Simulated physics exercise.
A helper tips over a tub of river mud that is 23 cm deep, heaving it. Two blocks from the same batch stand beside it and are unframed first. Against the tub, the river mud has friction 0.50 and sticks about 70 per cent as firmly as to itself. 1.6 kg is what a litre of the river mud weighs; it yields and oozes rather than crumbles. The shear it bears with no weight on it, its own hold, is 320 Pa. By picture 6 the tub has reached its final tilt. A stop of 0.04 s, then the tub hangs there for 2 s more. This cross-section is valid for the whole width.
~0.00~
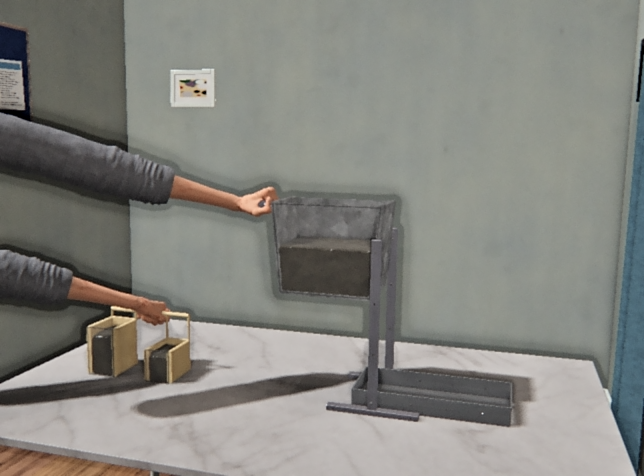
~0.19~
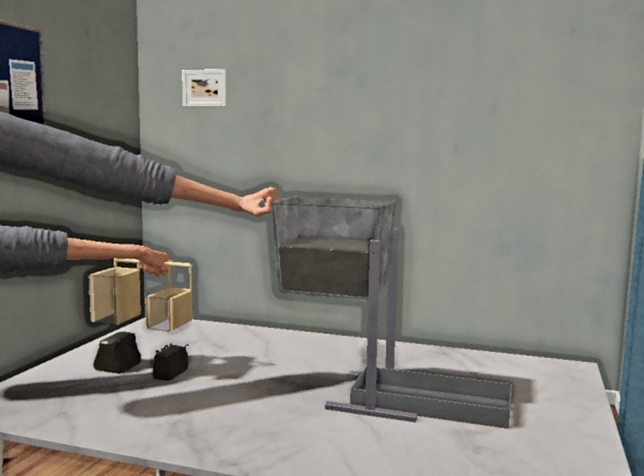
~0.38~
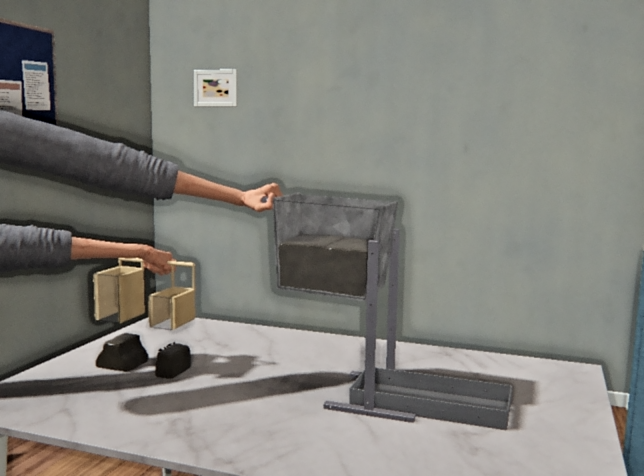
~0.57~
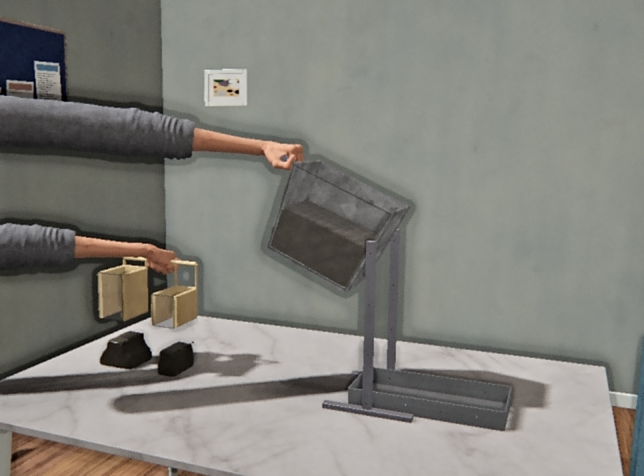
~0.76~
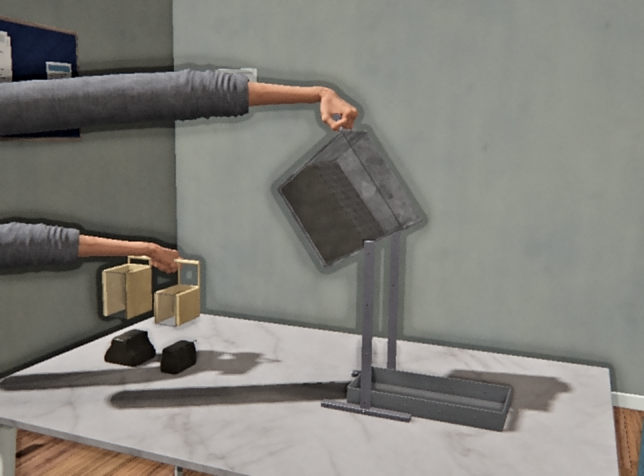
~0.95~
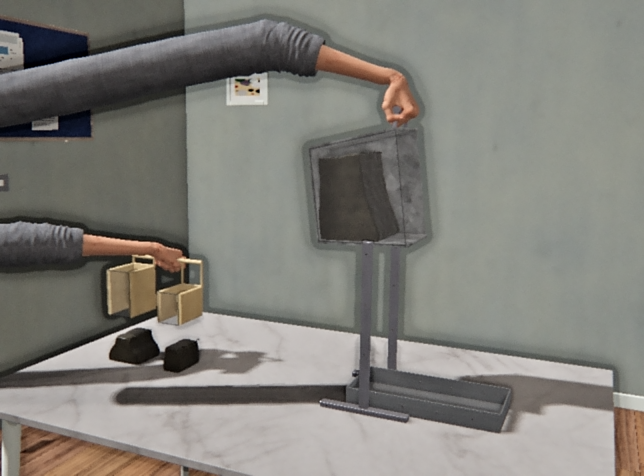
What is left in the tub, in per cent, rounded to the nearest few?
Around 57 in every hundred.
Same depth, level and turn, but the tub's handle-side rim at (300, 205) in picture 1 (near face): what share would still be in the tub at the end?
About 80 % stays in the tub.
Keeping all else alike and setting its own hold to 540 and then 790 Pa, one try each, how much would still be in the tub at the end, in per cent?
Expect about 70 in a hundred, then about 100 in a hundred.
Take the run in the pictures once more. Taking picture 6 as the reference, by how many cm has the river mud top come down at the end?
Roughly 14 cm.
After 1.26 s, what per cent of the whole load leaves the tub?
About 12 per cent.
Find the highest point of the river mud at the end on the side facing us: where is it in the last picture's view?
The highest point sits at around (337, 207).
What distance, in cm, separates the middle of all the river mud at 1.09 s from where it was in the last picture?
Some 6 cm.
After 1.09 s, the tub is at 83 degrees and holds 99 %.
After 1.26 s, the tub is at 83 degrees and holds 68 %.
After 1.43 s, the tub is at 83 degrees and holds 58 %.
After 1.60 s, the tub is at 83 degrees and holds 57 %.
After 2.95 s, at the end, the tub is at 83 degrees and holds 57 %.
